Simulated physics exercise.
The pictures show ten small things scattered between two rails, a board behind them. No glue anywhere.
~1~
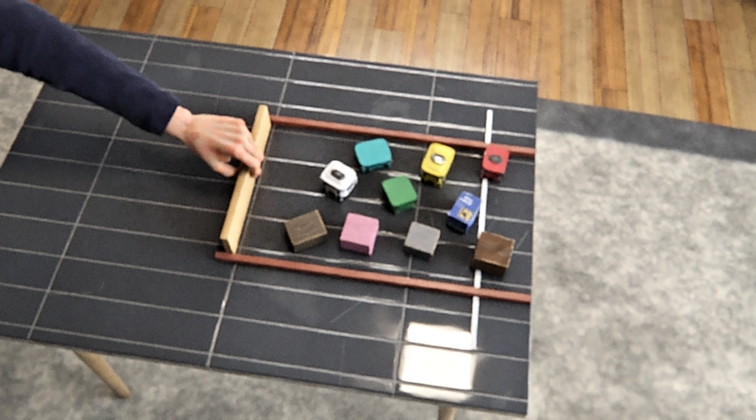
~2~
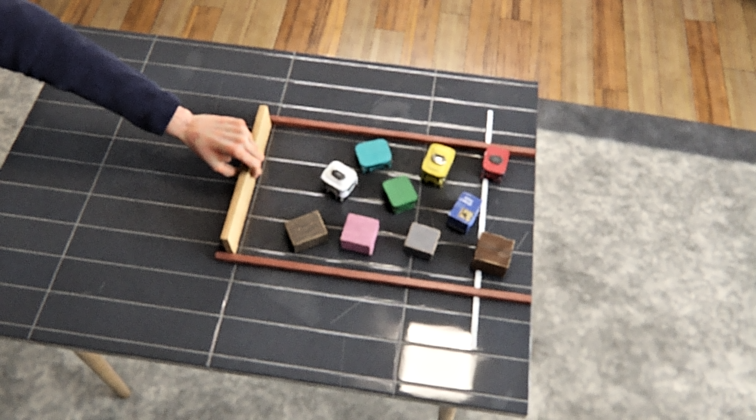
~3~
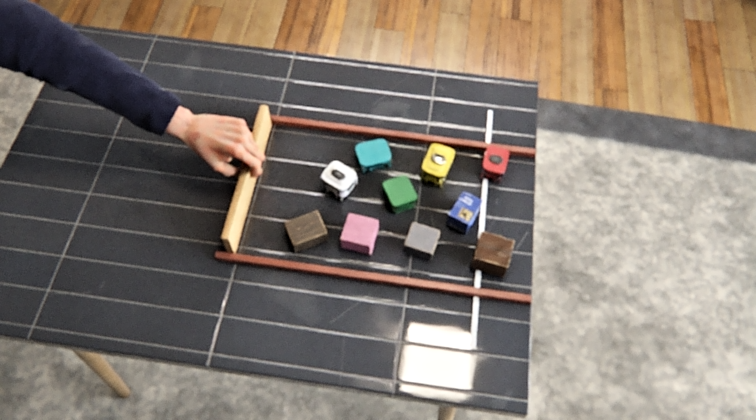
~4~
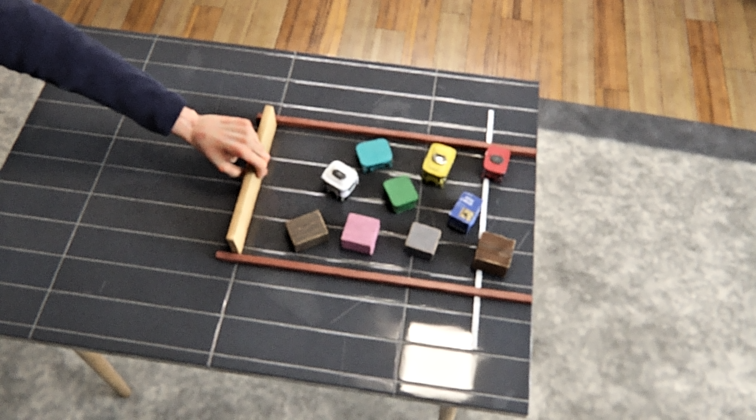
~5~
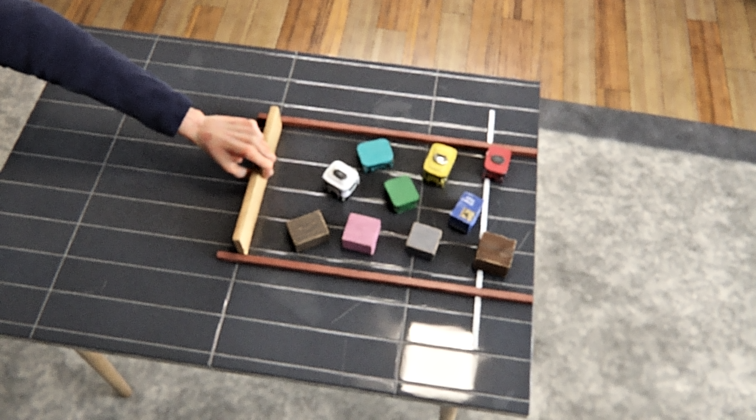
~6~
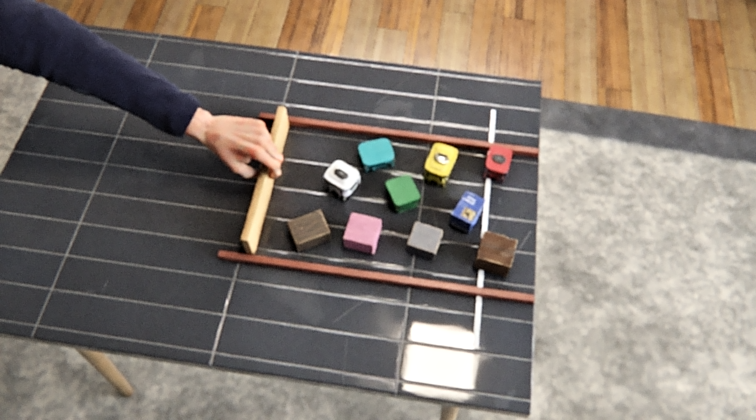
The clip opens on a dark tabletop where ten small blocks and cases in various colours lie scattered between two reddish rails, with a hand resting on a wooden board at their left. The board stays still at first, then the hand slides it slightly right, while the objects barely shift.
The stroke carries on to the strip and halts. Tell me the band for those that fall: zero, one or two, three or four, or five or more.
In the end the number that fall off is three or four.
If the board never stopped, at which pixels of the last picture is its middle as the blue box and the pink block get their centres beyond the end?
For the blue box at (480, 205), for the pink block at (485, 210).
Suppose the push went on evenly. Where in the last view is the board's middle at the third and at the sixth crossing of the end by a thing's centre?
About (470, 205), then (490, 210).
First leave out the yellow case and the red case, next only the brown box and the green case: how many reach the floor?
First 3, then 2.
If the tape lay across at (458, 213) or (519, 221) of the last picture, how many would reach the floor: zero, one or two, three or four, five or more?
For each place: One to two; more than four.
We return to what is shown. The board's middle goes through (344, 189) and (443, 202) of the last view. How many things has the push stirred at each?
At the one place 3, at the other 10.
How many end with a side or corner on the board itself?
It touches 3.
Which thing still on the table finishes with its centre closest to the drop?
The pink block ends nearest.
Soon after, none off yet; brown box at rest near (495, 254); red case at rest near (498, 164); blue box at rest near (467, 212).
After that, none off yet; brown box moving near (504, 254); red case at rest near (498, 164); blue box at rest near (467, 212).
And then, one off so far; brown box on its way down near (553, 307); red case displaced about its own width near (526, 167); blue box displaced about its own width near (510, 233).
In the end, the number that fall off is three or four; gone, grey block, blue box, red case and brown box.
